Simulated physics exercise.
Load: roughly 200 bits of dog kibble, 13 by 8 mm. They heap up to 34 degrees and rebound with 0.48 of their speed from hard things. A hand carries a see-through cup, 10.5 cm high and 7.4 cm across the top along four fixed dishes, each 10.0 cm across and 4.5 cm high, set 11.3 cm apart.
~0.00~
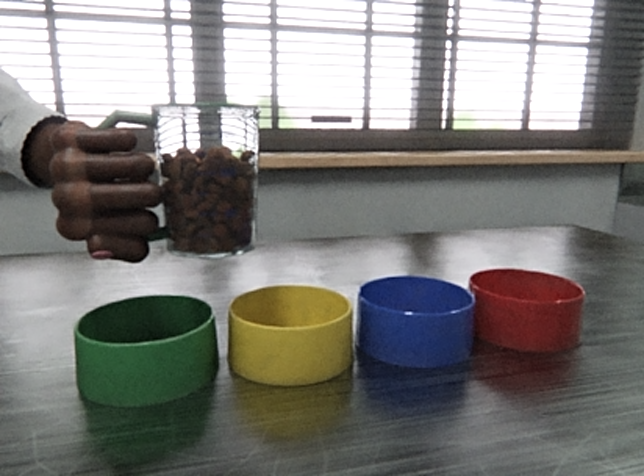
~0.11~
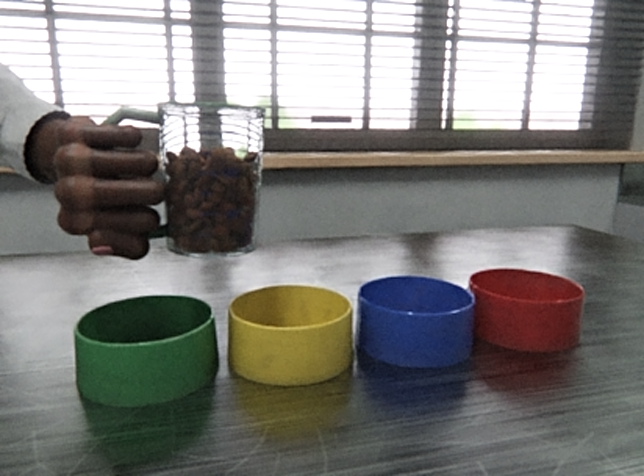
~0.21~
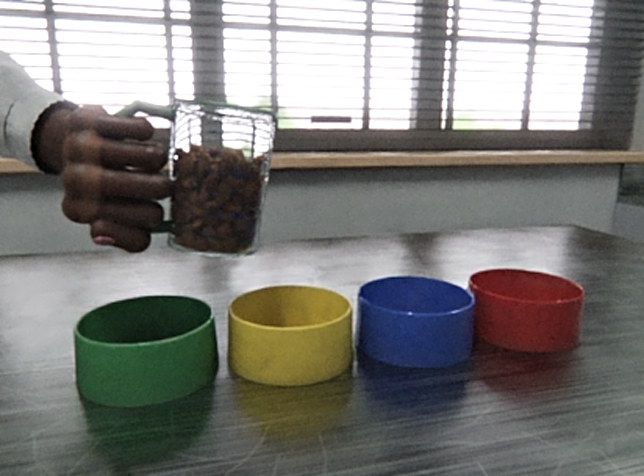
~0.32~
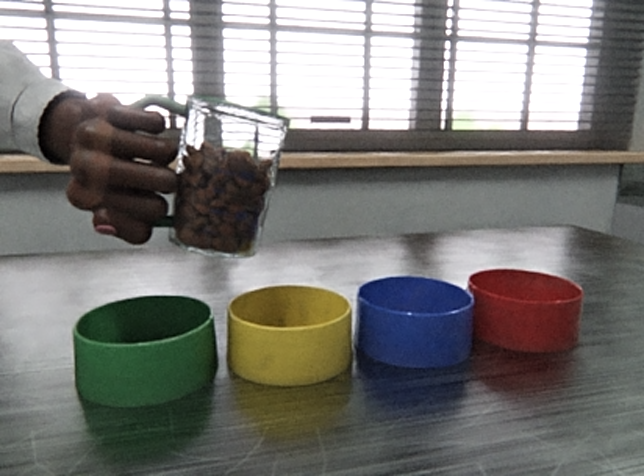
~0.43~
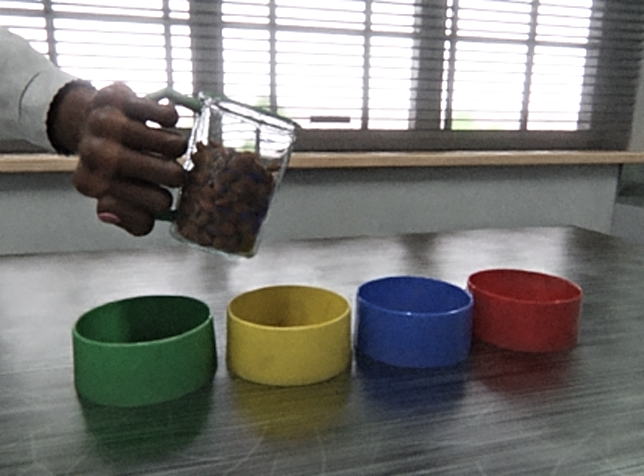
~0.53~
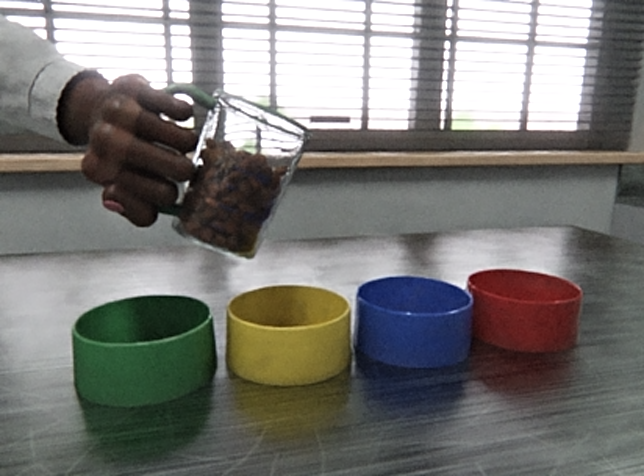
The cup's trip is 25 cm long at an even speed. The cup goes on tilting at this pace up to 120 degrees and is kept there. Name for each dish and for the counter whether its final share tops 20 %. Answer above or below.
Red dish: Below; blue dish: Above; green dish: Below; yellow dish: Below; on the counter: Below.
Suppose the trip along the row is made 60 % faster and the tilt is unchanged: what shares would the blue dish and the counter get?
Blue 0; counter 10.
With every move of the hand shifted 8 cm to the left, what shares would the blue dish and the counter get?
Blue 20; counter 40.
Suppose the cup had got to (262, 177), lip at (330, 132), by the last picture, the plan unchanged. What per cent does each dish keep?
Red 90; blue 0; green 0; yellow 0.
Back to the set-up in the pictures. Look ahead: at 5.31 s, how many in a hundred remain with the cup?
Some 0 per cent of the load.
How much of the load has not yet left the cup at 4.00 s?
Some 0 per cent of the load.
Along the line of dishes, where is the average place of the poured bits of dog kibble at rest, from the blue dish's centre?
Some 1 cm to the right.
After 2.61 s, tilt 120 degrees; cup holds 40 %, blue 55 %.
After 4.00 s, tilt 120 degrees; cup holds 0 %, blue 90 %.
After 5.31 s, tilt 120 degrees; cup holds 0 %, blue 90 %.
At rest (5.6 s), red 0 %, blue 90 %, green 0 %, yellow 0 %, counter 10 %.
